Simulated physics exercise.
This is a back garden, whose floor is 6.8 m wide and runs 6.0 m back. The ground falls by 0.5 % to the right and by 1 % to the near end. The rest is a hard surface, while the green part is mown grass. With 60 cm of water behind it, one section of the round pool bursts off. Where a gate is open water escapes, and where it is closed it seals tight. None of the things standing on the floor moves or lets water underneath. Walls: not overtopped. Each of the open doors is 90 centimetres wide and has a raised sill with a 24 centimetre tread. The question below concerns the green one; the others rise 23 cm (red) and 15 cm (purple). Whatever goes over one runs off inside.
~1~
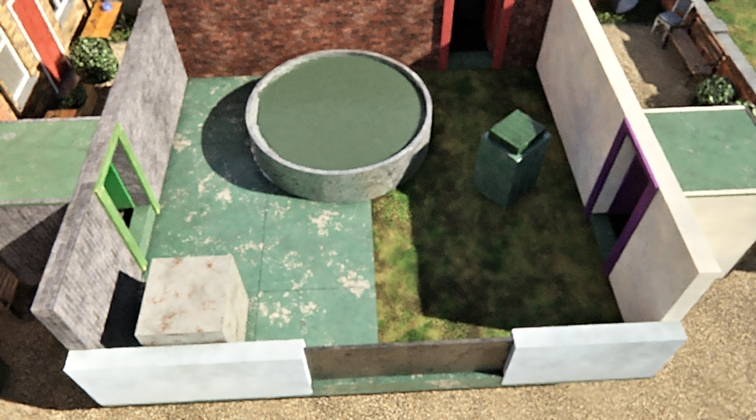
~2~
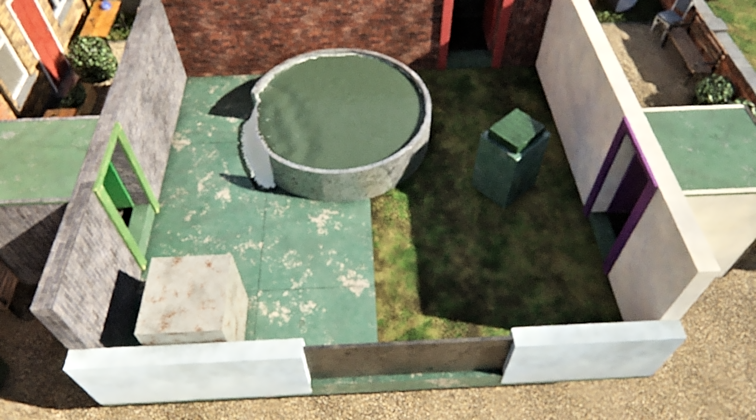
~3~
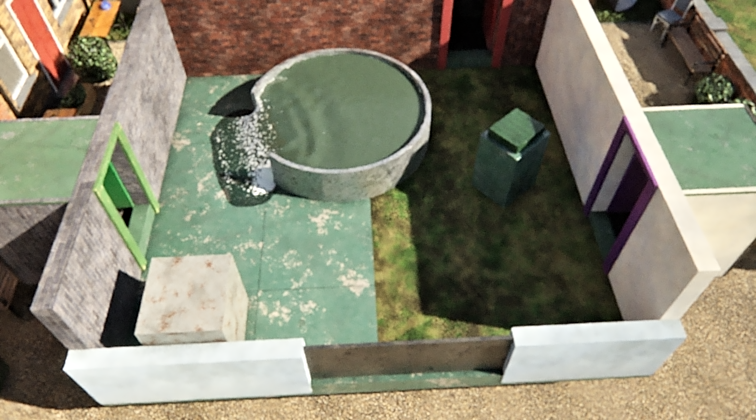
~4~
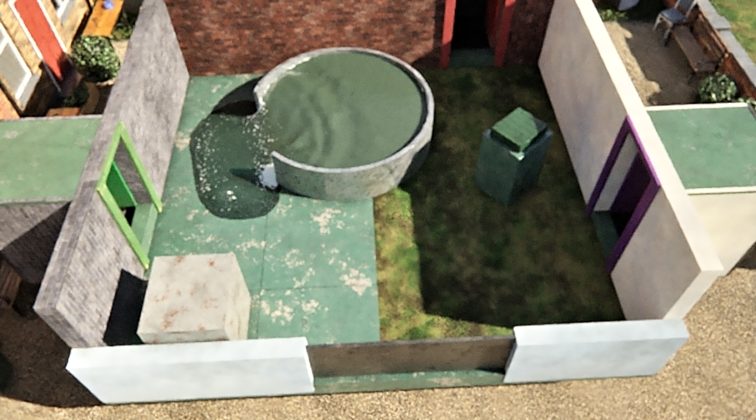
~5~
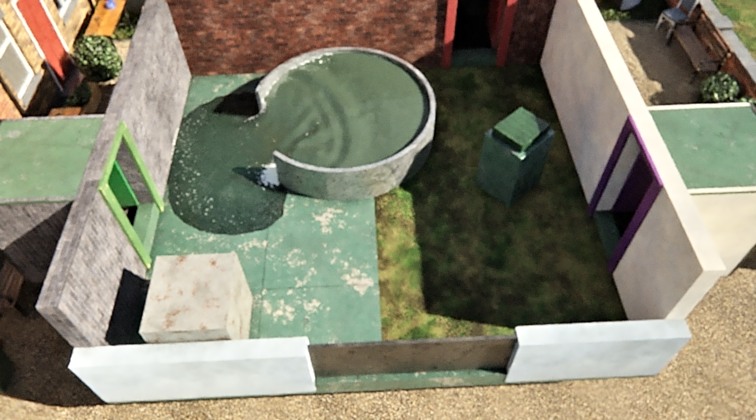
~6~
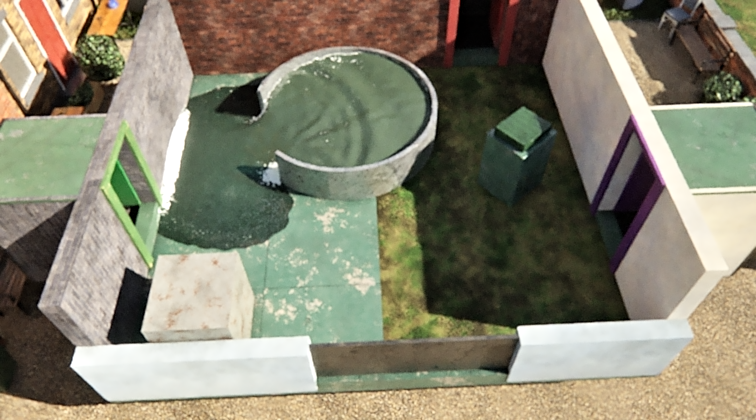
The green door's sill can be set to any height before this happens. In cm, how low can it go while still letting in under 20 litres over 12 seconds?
I would say 24 cm.
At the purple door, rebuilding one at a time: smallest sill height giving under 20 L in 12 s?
Purple: 12.0 cm.
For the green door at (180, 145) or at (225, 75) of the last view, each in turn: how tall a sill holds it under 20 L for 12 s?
In turn: About 35 cm, about 25 cm.
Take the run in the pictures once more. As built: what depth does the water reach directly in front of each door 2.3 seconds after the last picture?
Red door: 0 cm; purple door: 0 cm; green door: 24 cm.
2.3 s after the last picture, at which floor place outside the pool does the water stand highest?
At about pixel (153, 372).
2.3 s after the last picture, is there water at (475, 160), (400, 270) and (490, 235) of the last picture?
Point by point, the first is spared, the second spared and the third spared.
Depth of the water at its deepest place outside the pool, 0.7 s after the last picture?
44 cm.
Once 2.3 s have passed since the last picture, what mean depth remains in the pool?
31 cm, roughly.
Then, 0.7 s after the last picture water covers 20 % of the floor, deepest (44 cm) near (185, 159); 24 cm at the green door, 0 litres in over its 25 cm sill.
Then, 2.3 s after the last picture water covers 40 % of the floor, deepest (53 cm) near (153, 372); 24 cm at the green door, 5 litres in over its 25 cm sill.
Then, 11.3 s after the last picture water covers 100 % of the floor, deepest (16 cm) near (615, 302); 12 cm at the green door, 15 litres in over its 25 cm sill.
At the green door as built, the water peaked near 29 cm, 4.1 s after the last picture.
Run again over the same 12 s with other heights there, 43 litres in over 21.5 cm, 2 litres over 29.5 cm. The limit of 20 litres is kept from about 24 cm up.
